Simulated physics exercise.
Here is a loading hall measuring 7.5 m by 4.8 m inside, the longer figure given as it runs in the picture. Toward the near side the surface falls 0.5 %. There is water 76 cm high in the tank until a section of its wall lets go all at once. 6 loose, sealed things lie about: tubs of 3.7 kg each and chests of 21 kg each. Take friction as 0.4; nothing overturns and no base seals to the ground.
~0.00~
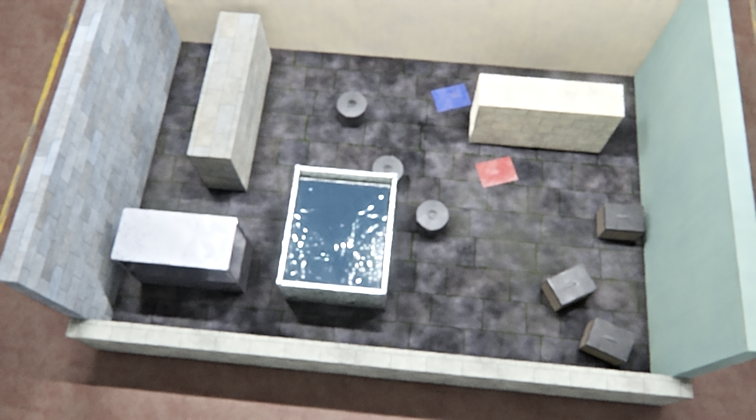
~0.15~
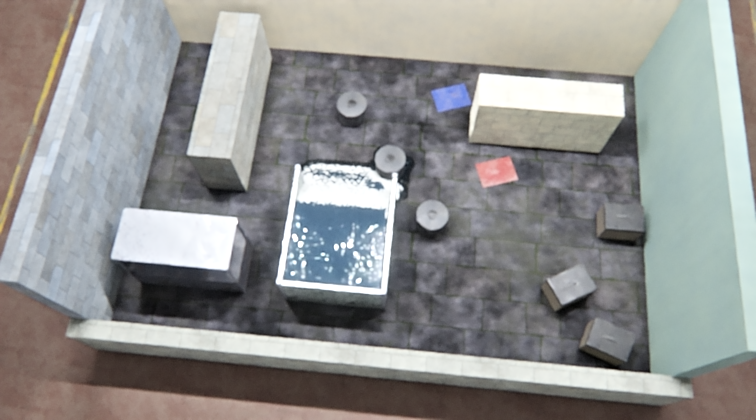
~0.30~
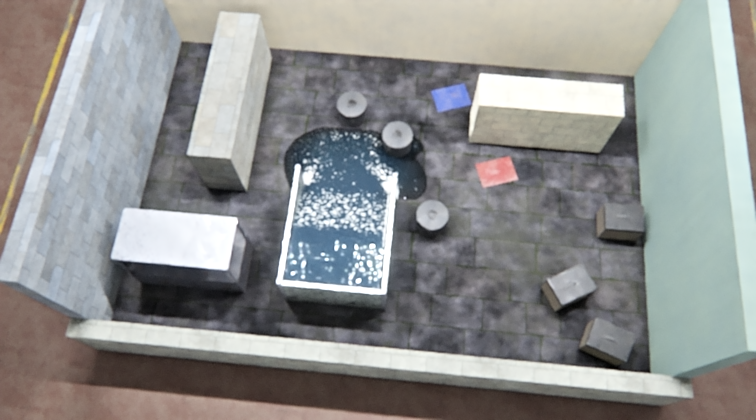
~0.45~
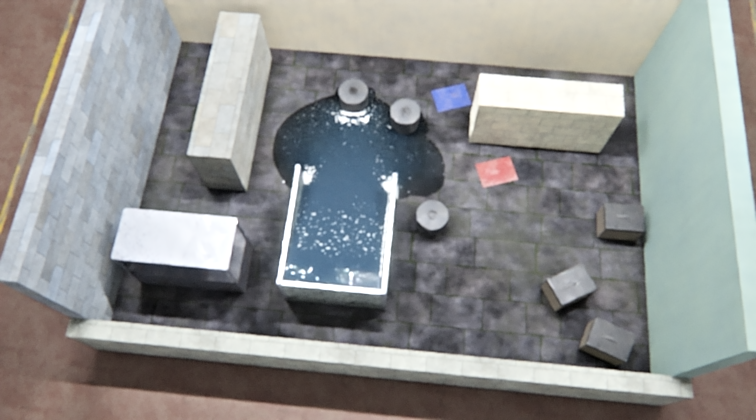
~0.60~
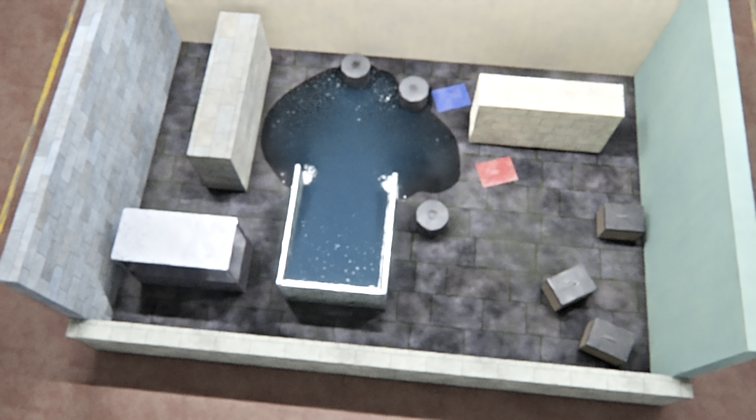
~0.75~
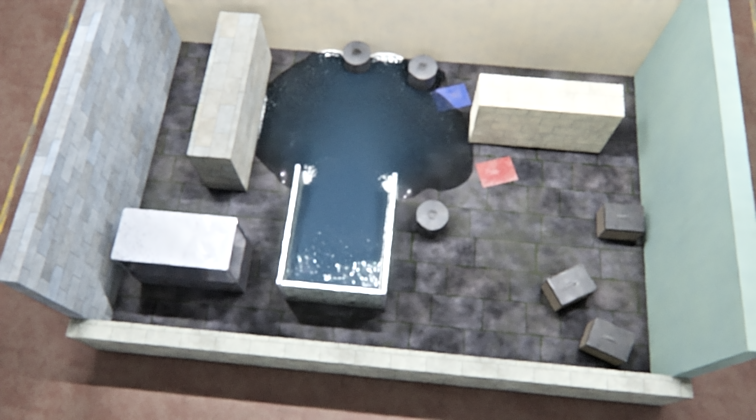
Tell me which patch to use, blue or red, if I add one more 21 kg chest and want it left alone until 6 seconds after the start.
I would set it on red.
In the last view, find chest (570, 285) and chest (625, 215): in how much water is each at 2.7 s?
Roughly 0 and 0 cm.
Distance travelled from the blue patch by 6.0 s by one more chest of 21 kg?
About 300 cm.
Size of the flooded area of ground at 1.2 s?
Some 10.5 m2 of it.
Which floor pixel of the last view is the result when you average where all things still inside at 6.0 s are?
Close to pixel (507, 249).
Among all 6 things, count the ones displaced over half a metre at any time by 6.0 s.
The total is 4.
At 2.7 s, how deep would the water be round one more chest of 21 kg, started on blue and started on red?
7 cm and 1 cm, in that order.
After 1.2 s on blue it would be 13 cm off in 7 cm of water; on red it would be 0 cm off in 0 cm of water.
After 2.7 s on blue it would be 243 cm off in 7 cm of water; on red it would be 0 cm off in 1 cm of water.
After 4.2 s on blue it would be 271 cm off in 10 cm of water; on red it would be 0 cm off in 3 cm of water.
After 6.0 s on blue it would be 301 cm off in 6 cm of water; on red it would be 0 cm off in 5 cm of water.
